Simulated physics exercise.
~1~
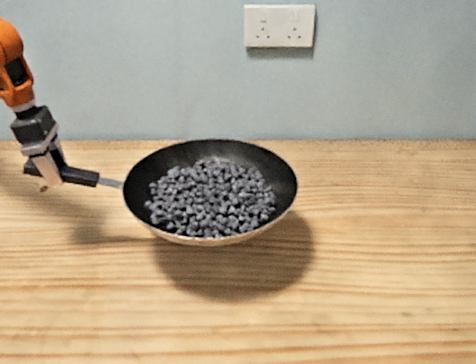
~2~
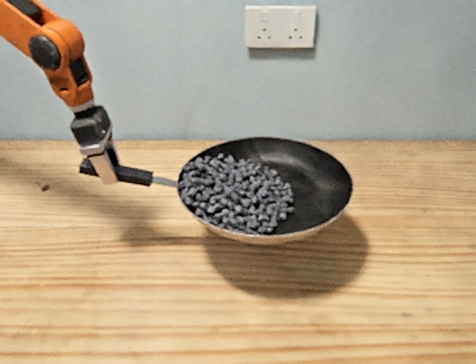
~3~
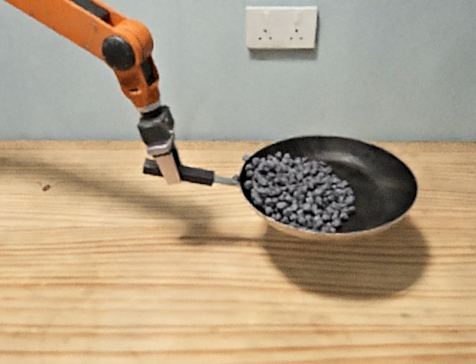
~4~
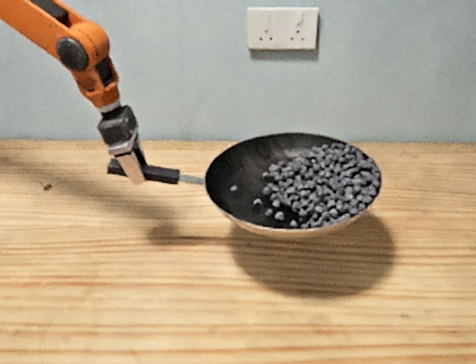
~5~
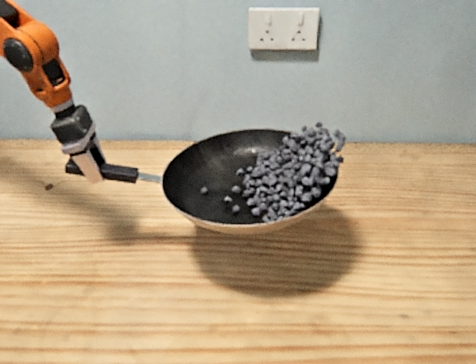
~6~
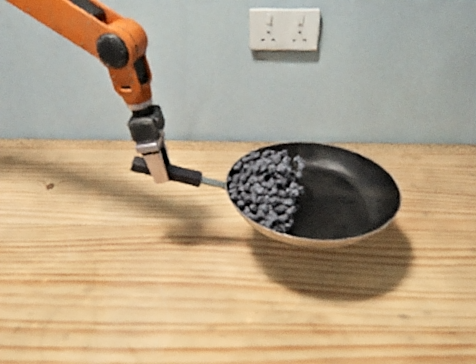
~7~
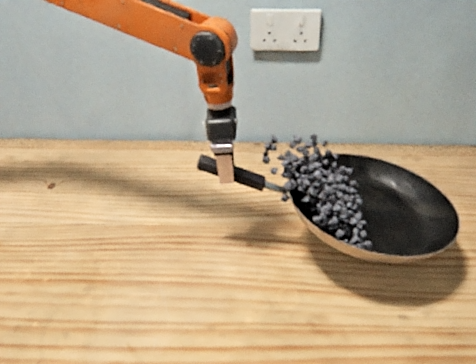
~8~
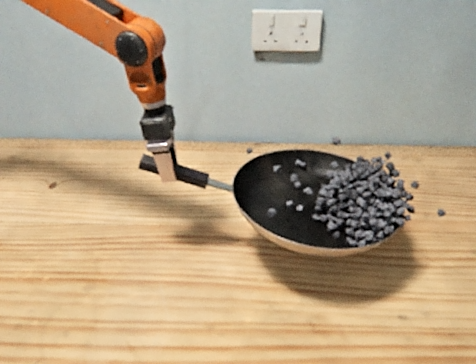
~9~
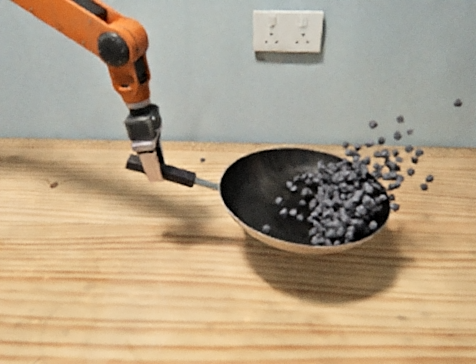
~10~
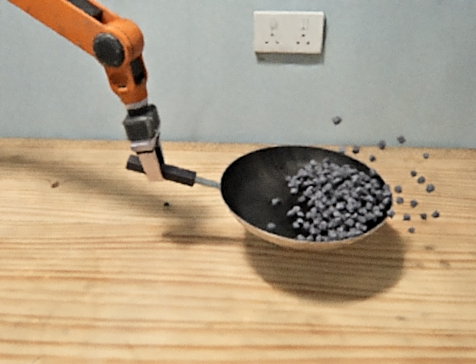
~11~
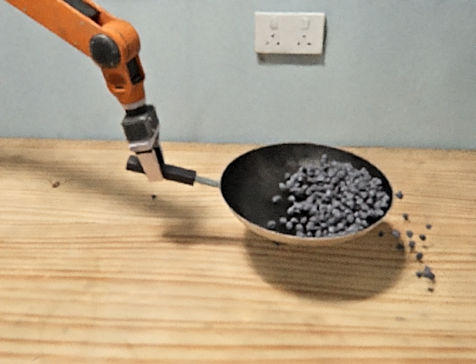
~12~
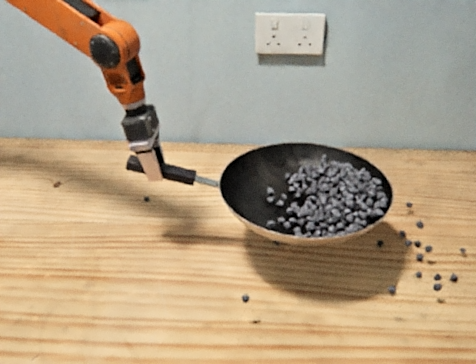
On a pale wooden table against a blue-grey wall with a white socket, an orange robot arm holds a black frying pan heaped with small dark grey pebbles just above the surface. The arm carries the pan to the right, then draws it back left, and the pebbles slide to the far side and pile up at the rim. It pushes right again, further this time, and the heap surges back towards the handle, some pebbles hopping up. As the pan pulls back left, the load rushes to the right and several pebbles fly over the rim. The pan stops, most pebbles settling inside while a few lie scattered on the table.
